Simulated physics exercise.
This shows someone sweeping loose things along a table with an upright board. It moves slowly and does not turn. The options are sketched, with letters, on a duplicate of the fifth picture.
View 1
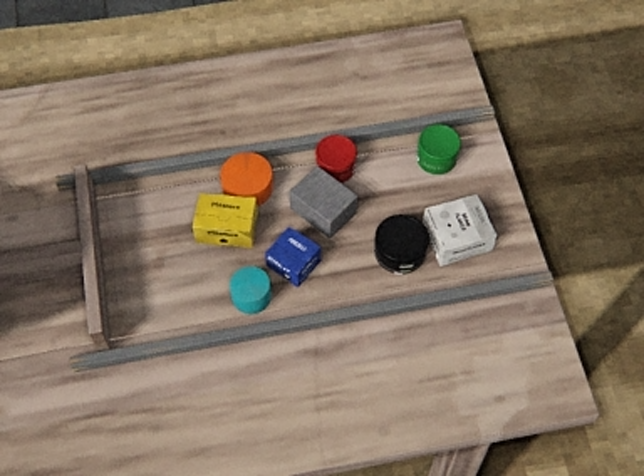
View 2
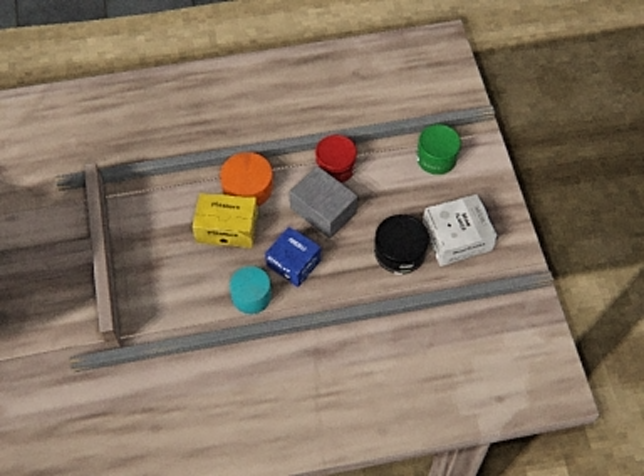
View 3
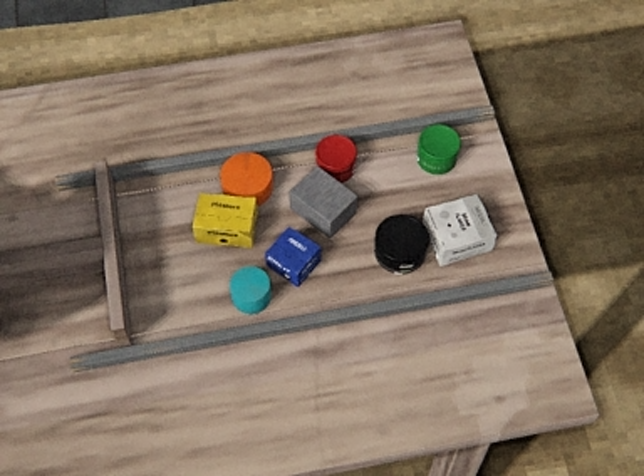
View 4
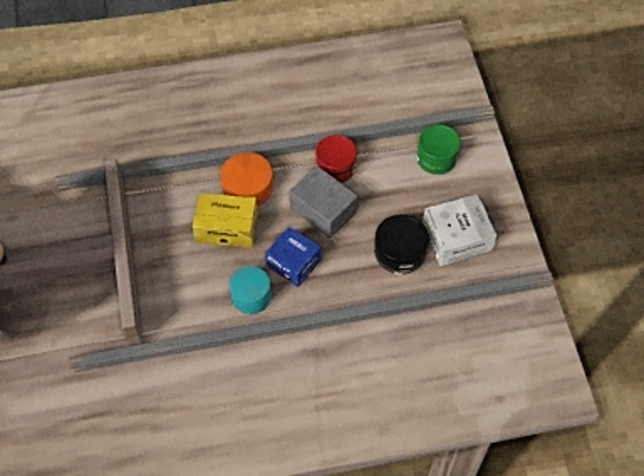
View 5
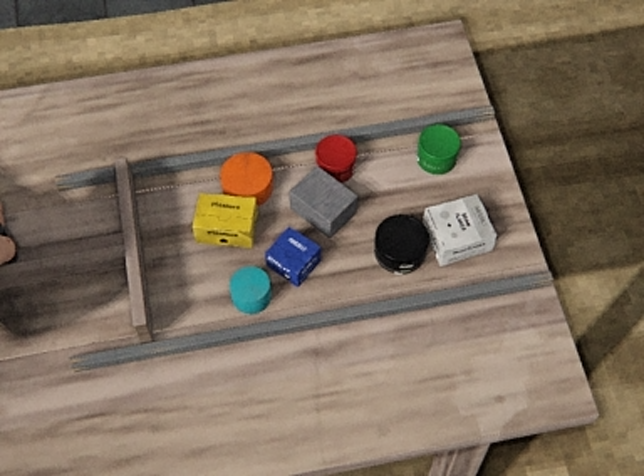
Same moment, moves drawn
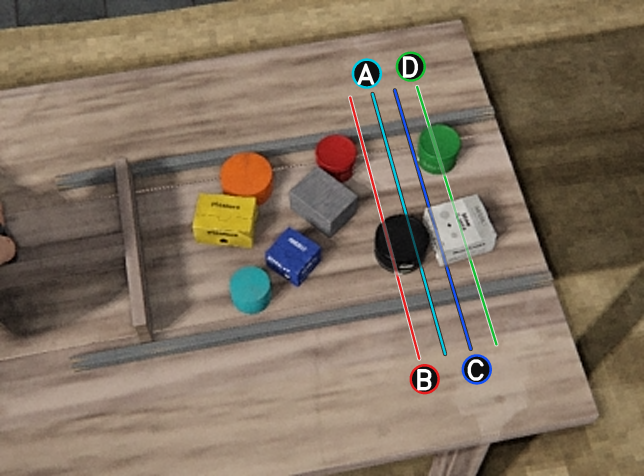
A hand shows at the left edge in the later part of the view, which looks down at an angle on a wooden table with two grey strips along it. Between the strips sit orange, red, green, black and turquoise round containers, with yellow, grey, blue and white boxes among them. An upright board at left slides slowly rightward without turning, while the objects and camera stay still.
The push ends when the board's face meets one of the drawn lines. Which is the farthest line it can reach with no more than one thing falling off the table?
As far as mark A.
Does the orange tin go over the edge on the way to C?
No.
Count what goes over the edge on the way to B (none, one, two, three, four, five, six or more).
By then, none.
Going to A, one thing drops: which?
The white packet goes over.
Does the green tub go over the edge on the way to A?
No.
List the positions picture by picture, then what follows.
In the first picture, black tub (401, 245); red jar (336, 160); white packet (459, 230).
In the second picture, board (98, 243); green tub (438, 150).
In the third picture, board (109, 241); turquoise tin (251, 291).
In the fourth picture, board (119, 239); blue packet (293, 257).
In the fifth picture, board (130, 238); black tub (401, 245); red jar (336, 160); white packet (459, 230).
On the marked copy, A at (406, 214); B at (382, 218); C at (430, 210); D at (454, 206).
With A. Early on, board (231, 220); orange tin (255, 177); turquoise tin (270, 287).
Further on, board (331, 204); white packet (470, 231); grey block (411, 195).
At the end, board (403, 191); white packet over the edge; green tub (499, 142); one fallen.
As for the rest, B is within the limit but short; C drops two; D drops four.
